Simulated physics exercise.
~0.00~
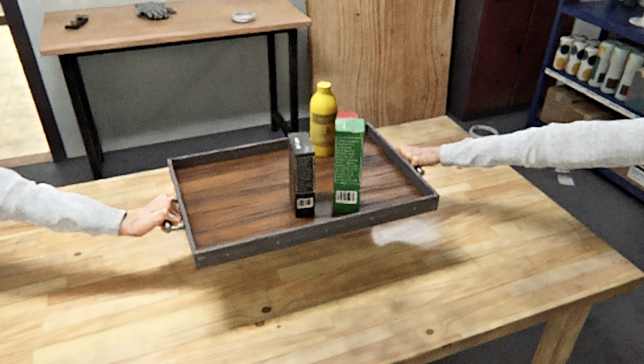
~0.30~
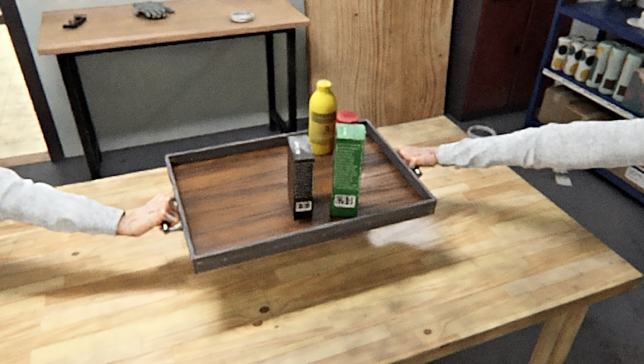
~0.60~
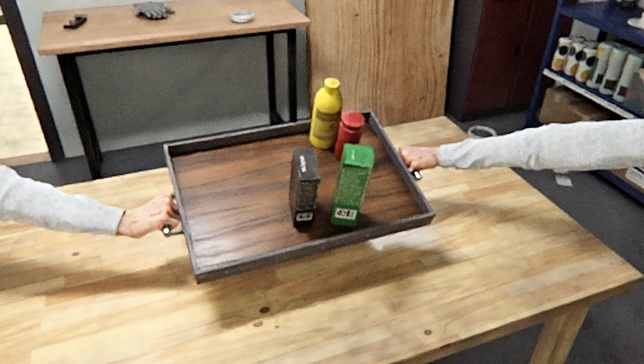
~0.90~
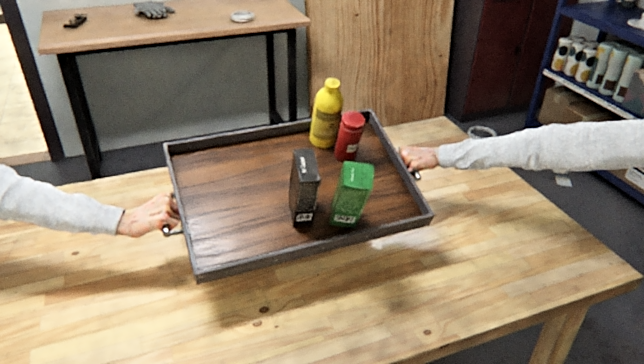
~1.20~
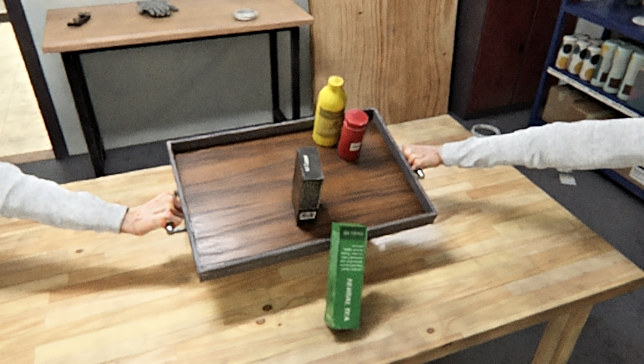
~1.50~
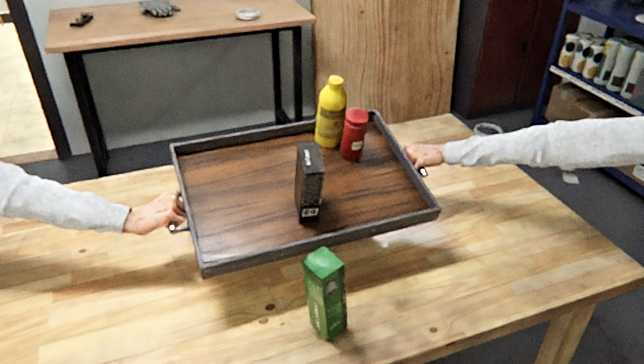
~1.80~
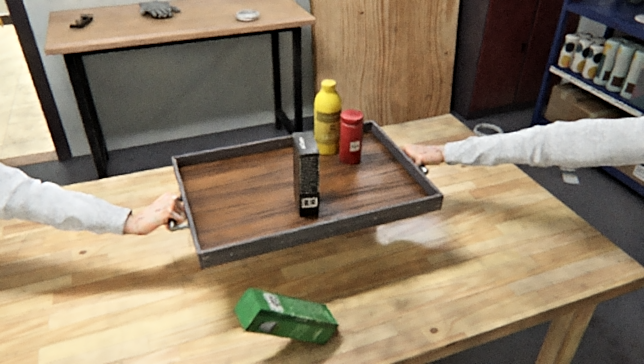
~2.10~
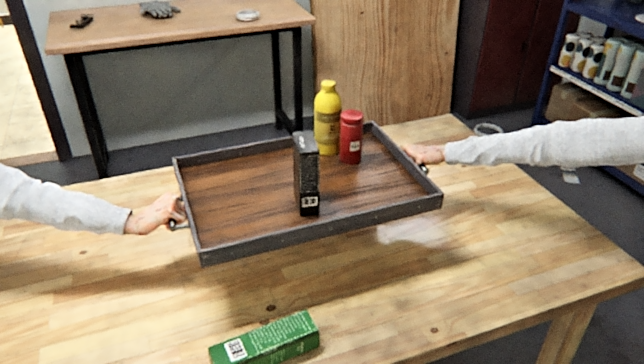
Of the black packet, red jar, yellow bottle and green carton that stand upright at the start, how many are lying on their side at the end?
One of them is lying on its side at the end, the green carton, which came to rest on the table in front of the tray.
